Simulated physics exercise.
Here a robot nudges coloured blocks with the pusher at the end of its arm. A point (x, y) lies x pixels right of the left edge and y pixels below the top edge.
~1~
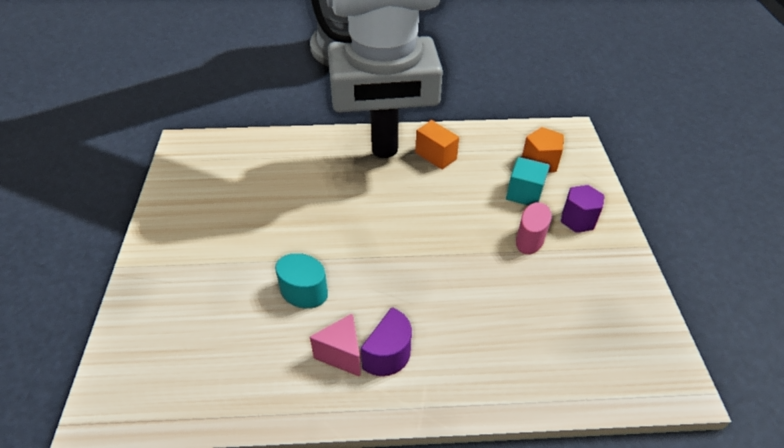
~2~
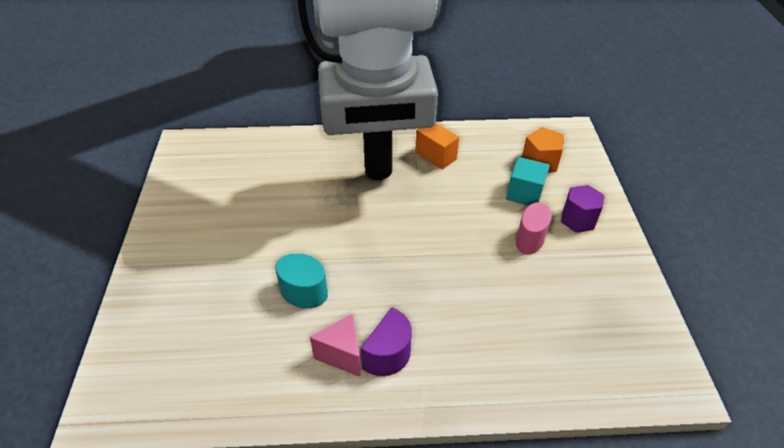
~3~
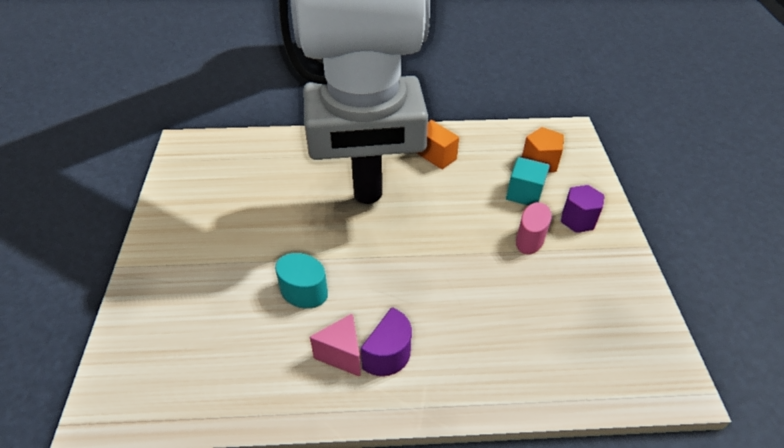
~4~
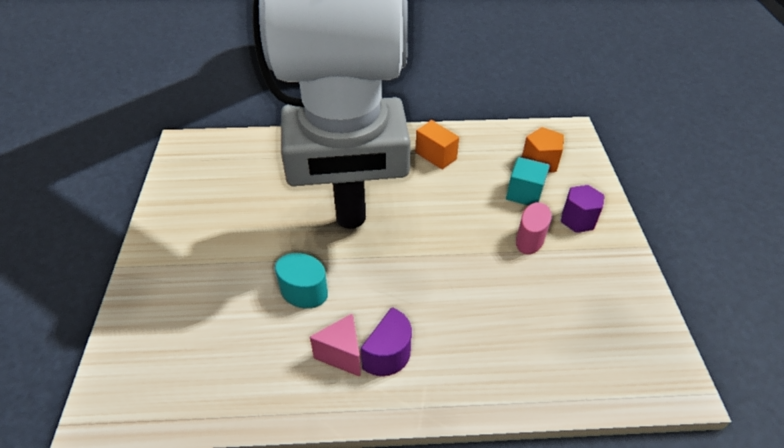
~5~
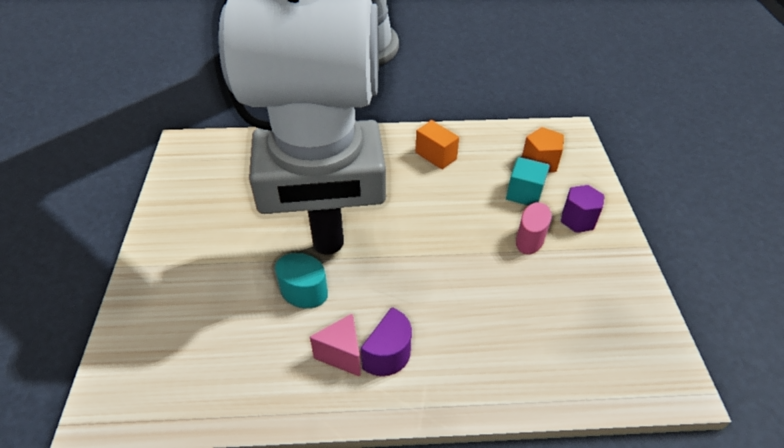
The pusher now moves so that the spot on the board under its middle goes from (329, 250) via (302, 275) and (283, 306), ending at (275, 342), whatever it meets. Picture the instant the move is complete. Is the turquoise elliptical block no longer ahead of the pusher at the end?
The answer is no.
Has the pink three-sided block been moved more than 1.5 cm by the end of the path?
In short: No.
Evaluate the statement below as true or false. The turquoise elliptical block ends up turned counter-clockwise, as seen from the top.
My answer: True.
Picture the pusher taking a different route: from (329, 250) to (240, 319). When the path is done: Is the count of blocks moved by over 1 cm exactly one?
Yes, that is how it ends up.
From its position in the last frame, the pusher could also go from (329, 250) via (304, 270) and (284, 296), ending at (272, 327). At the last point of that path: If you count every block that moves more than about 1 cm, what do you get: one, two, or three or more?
A single block is moved.
What follows on the original path. One third of the way, pusher (300, 269); turquoise elliptical block (292, 283), turned 15° anticlockwise.
Two thirds of the way, pusher (281, 299); turquoise elliptical block (284, 316), turned 50° anticlockwise.
At the end, pusher (273, 335); turquoise elliptical block (284, 353), turned 75° anticlockwise; pink three-sided block (340, 342), turned 20° anticlockwise.
